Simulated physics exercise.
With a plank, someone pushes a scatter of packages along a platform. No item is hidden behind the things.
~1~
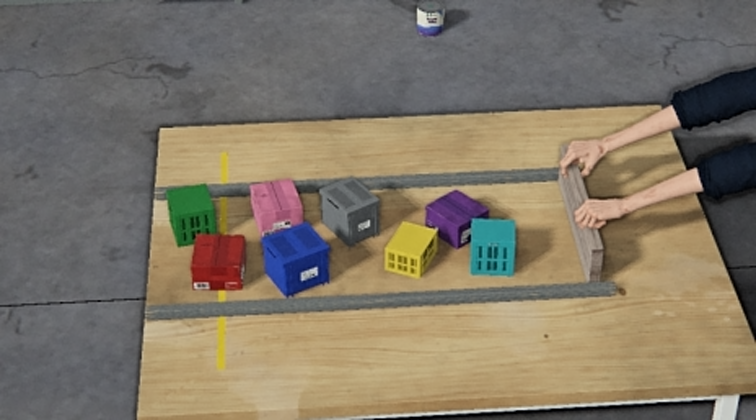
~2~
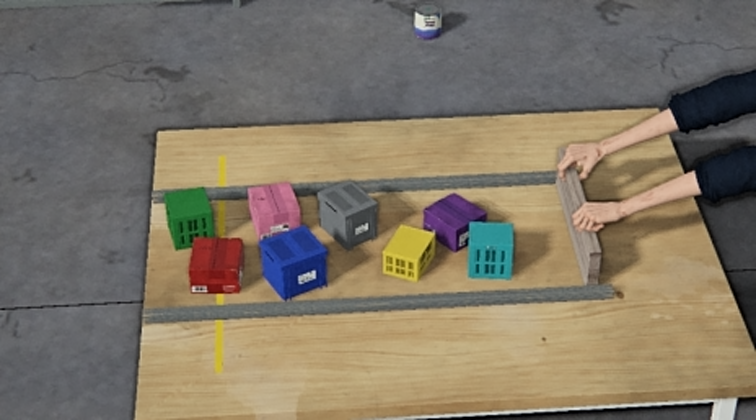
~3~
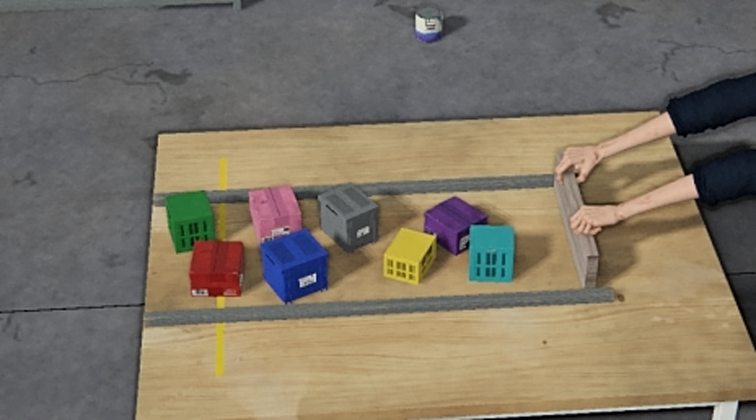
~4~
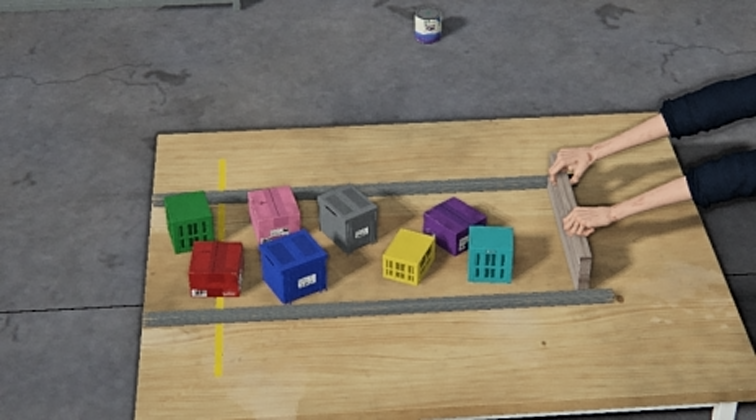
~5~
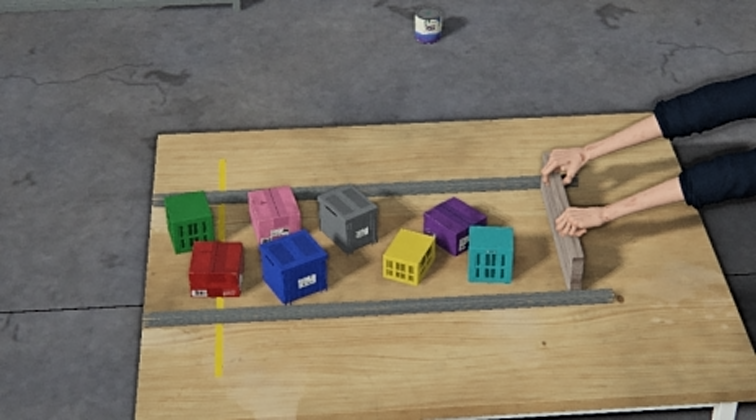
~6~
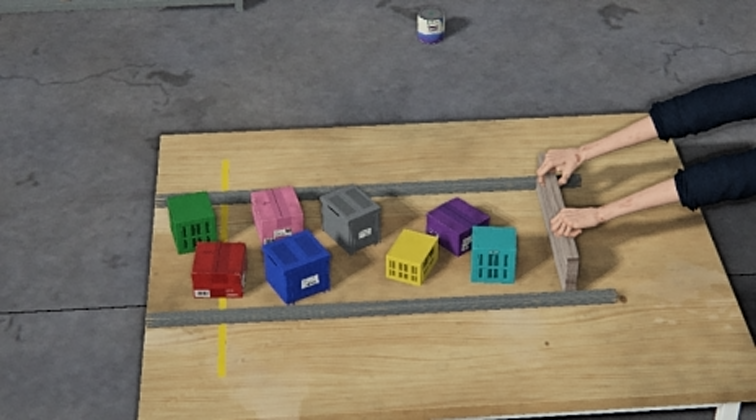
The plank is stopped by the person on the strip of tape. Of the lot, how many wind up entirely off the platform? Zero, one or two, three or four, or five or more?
Entirely off: Three or four.
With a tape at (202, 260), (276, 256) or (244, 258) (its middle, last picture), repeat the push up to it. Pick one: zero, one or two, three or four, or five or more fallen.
Taking the places in the order asked: More than four, then one to two, then three or four.
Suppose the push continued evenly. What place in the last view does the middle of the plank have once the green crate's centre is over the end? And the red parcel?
First one: Around (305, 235). Other one: Around (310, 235).
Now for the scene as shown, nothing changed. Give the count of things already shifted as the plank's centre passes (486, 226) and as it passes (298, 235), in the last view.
The counts are 2 and 8.
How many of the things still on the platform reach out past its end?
The total here is 2.
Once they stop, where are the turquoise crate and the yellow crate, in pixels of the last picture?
Same order as the question: First (201, 271), second (161, 270).
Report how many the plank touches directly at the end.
The number is 2.
A little later, none off yet; green crate at rest near (193, 223); red parcel at rest near (220, 270); pink parcel at rest near (278, 216).
Next, none off yet; green crate moving near (188, 223); red parcel shifted about its own width near (182, 267); pink parcel shifted about its own width near (232, 217).
When it is over, the number that fall off is three or four; down, blue tote, pink parcel, red parcel and green crate.
